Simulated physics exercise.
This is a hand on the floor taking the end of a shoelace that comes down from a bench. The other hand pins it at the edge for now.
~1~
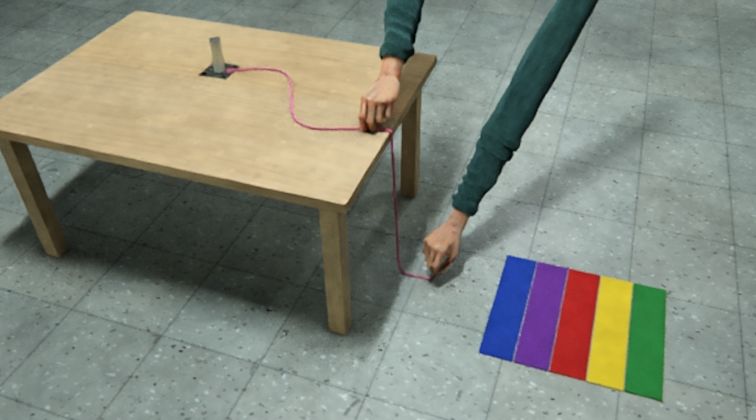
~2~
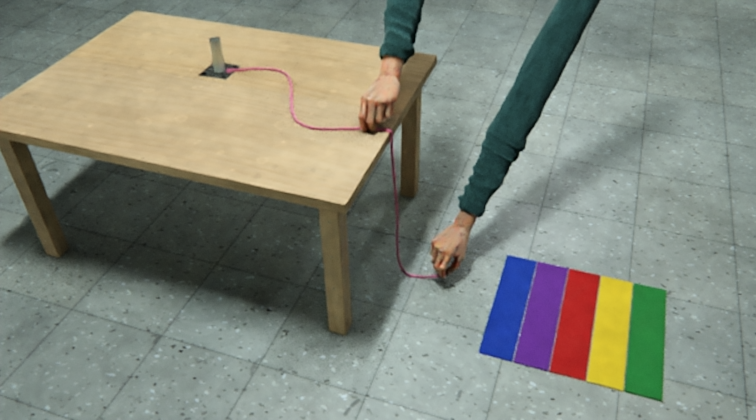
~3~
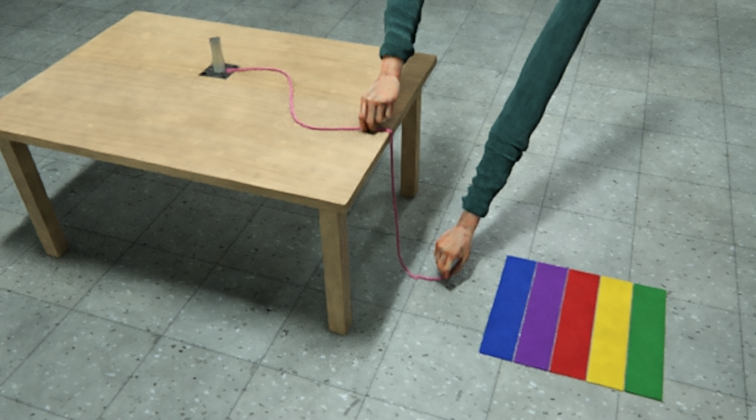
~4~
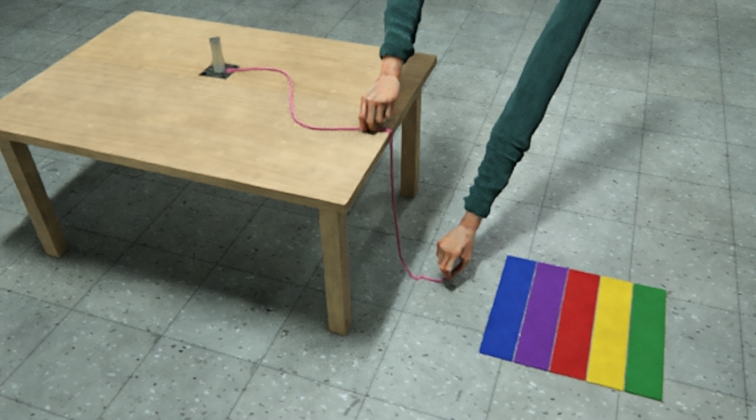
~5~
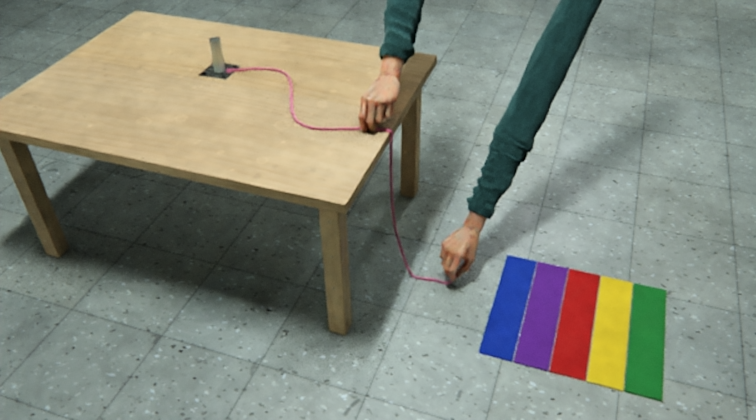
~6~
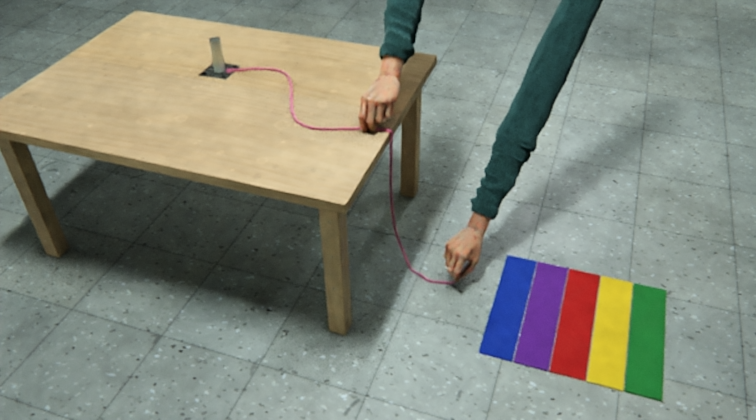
A hand in a dark green sleeve, seen from above on a grey tiled floor, holds the end of a thin pink cord beside a light wooden table. The cord winds from a small upright piece on the tabletop to the edge, where another hand pins it; blue, purple, red, yellow and green stripes lie at right. The lower hand slides slightly rightward, drawing the cord's end along.
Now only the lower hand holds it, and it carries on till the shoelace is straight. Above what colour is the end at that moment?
It gets as far as the yellow strip.
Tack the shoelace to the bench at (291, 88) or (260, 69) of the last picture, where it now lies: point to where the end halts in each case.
Try by try, around (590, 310) and (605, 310).
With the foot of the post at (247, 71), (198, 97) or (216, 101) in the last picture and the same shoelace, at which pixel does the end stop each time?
The places are (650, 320), (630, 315) and (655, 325).
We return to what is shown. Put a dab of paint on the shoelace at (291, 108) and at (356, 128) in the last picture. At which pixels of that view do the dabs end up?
At (335, 106), then (409, 141).
Early on, end near (551, 299); over purple.
Midway, end near (591, 308); over red.
At the end of the slack, end near (614, 314); over yellow. The yellow one.
